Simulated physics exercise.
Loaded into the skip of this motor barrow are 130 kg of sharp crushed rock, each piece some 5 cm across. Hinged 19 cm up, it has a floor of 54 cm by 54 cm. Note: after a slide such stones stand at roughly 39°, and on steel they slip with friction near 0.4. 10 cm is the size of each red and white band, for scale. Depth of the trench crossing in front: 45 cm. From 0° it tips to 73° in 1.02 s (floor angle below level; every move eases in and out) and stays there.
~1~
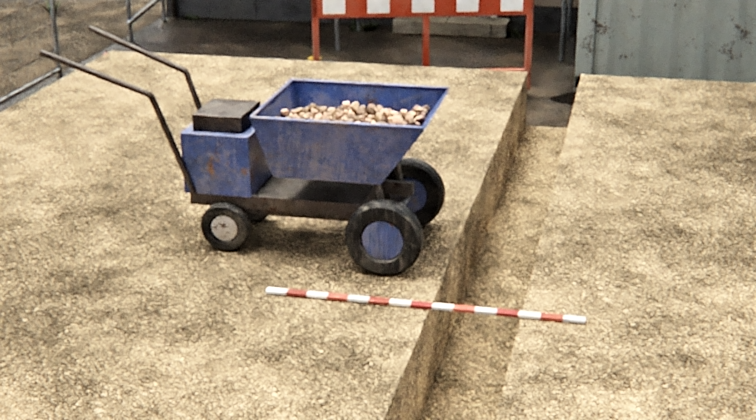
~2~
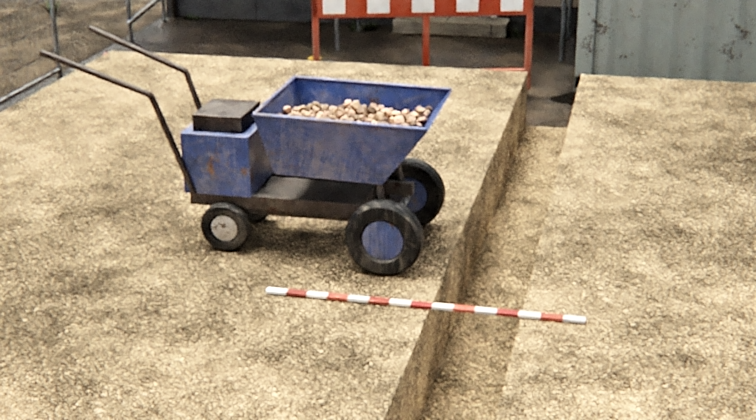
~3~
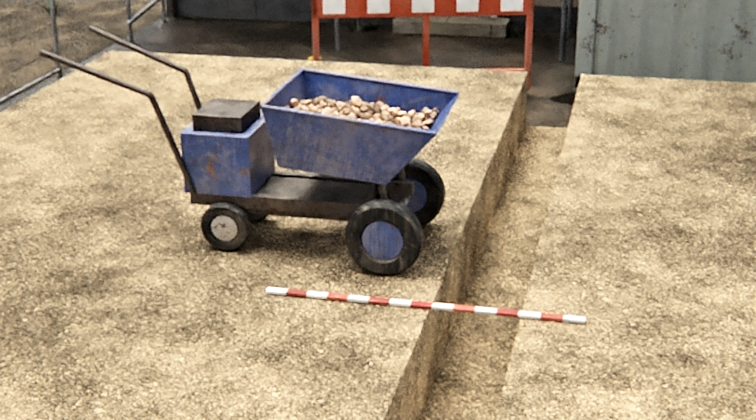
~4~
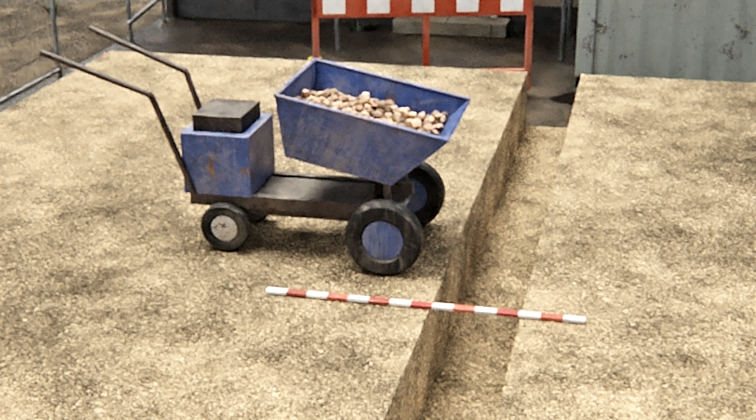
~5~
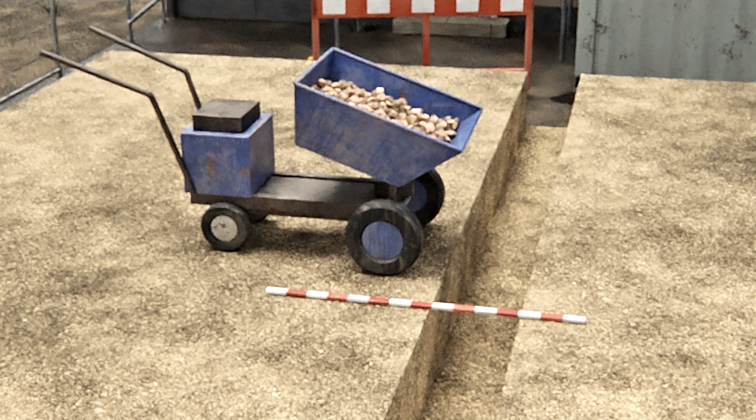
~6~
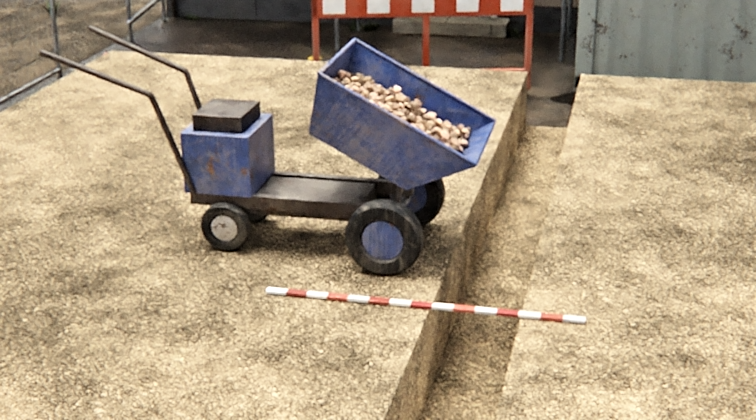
The blue skip on a small motor barrow, loaded with broken stones, tilted slowly at first, its back end rising and its front lip dipping to the right toward a trench, while the wheels stayed still.
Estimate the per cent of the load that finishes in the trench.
Roughly 47 percent.
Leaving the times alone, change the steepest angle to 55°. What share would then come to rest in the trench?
Then close to 5 per cent.
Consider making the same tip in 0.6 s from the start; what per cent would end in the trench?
Roughly 35% would finish there.
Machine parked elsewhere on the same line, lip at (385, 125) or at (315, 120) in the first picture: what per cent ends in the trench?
First spot about 80, second spot about 55 per cent.
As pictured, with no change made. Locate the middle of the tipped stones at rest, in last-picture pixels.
Roughly (528, 307), I'd say.
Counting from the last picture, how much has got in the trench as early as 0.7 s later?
At that moment: Approx. 5 %.
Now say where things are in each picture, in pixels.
Lip at (424, 129), floor tilted 0°, highest stones at (377, 112), in the first picture.
Lip at (427, 130), floor tilted 1°, highest stones at (349, 109), in the second picture.
Lip at (435, 134), floor tilted 6°, highest stones at (328, 104), in the third picture.
The skip is at 12°, its lip at (448, 141); the top of the load is at (328, 97), in the fourth picture.
Lip at (462, 151), floor tilted 19°, highest stones at (331, 88), in the fifth picture.
Lip at (476, 165), floor tilted 28°, highest stones at (349, 80), in the sixth picture.
Then, 0.3 s after the last picture the floor is at 61°, 100 % in the skip; the foremost stones are at (504, 209).
Then, 0.7 s after the last picture the floor is at 73°, 77 % in the skip, 4 % in the trench, 19 % past the trench; the foremost stones are at (592, 269).
Then, 1.0 s after the last picture the floor is at 73°, 44 % in the skip, 12 % in the trench, 44 % past the trench; the foremost stones are at (672, 271).
Then, 3.0 s after the last picture the floor is at 73°, 11 % in the skip, 47 % in the trench, 42 % past the trench; the foremost stones are at (690, 274).
